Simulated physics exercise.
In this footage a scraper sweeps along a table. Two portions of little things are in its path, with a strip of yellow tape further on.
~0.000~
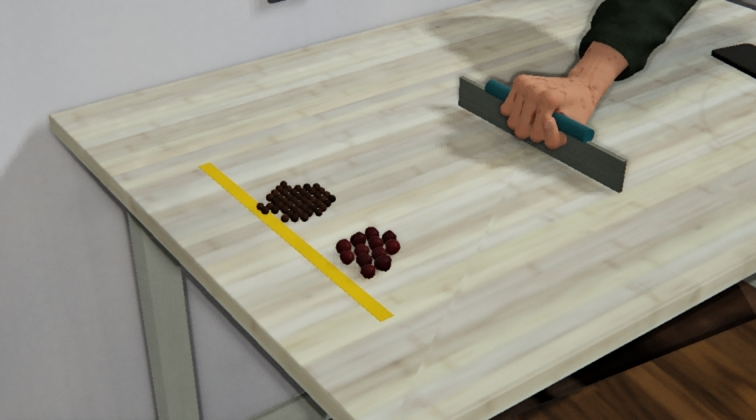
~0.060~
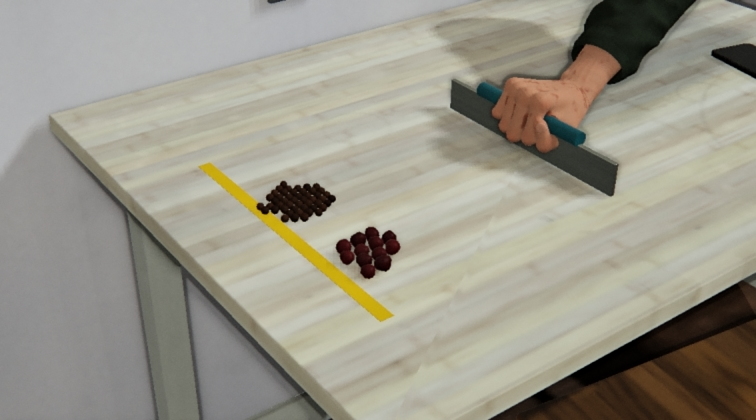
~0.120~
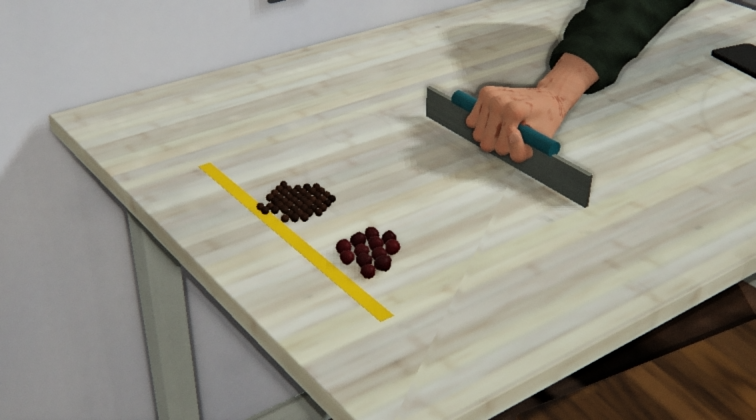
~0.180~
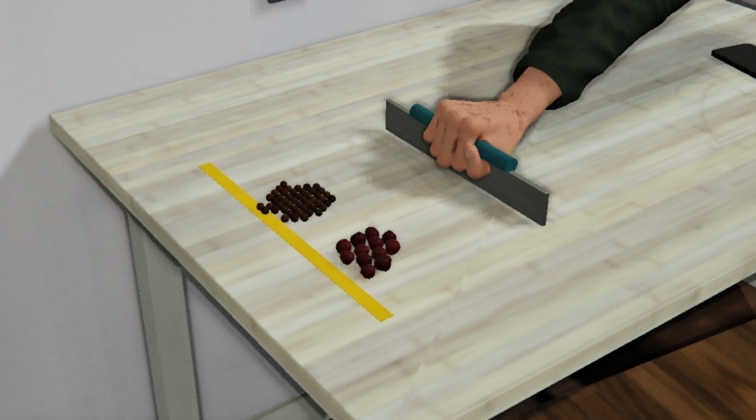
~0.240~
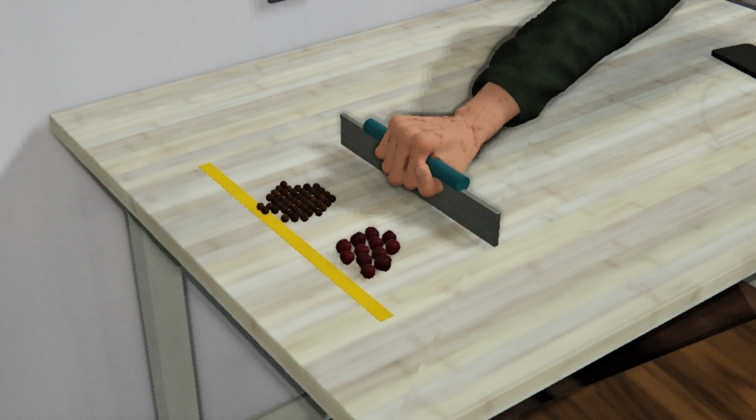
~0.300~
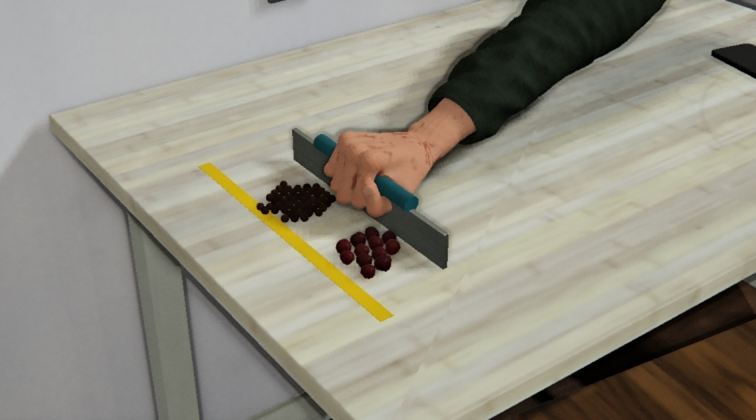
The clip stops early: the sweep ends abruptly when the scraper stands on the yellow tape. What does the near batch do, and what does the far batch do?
For the near batch, it partly falls. Far batch? It partly falls.
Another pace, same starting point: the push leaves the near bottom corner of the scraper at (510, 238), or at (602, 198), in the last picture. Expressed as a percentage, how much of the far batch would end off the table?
100 per cent, then 0 per cent.
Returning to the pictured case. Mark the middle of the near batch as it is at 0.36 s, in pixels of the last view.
In the last picture's pixels, the middle is about (323, 273).
Around 0.36 s, scraper still moving, near (307, 196); near batch all on the table, its front near (295, 285); far batch all on the table, its front near (258, 240).
Around 0.44 s, scraper stopped at the yellow tape; near batch all on the table, its front near (172, 337); far batch all on the table, its front near (206, 284).
Around 0.72 s, scraper stopped at the yellow tape; near batch all over the edge; far batch all over the edge.
Finally (0.9 s), scraper stopped at the yellow tape; near batch all over the edge; far batch all over the edge.
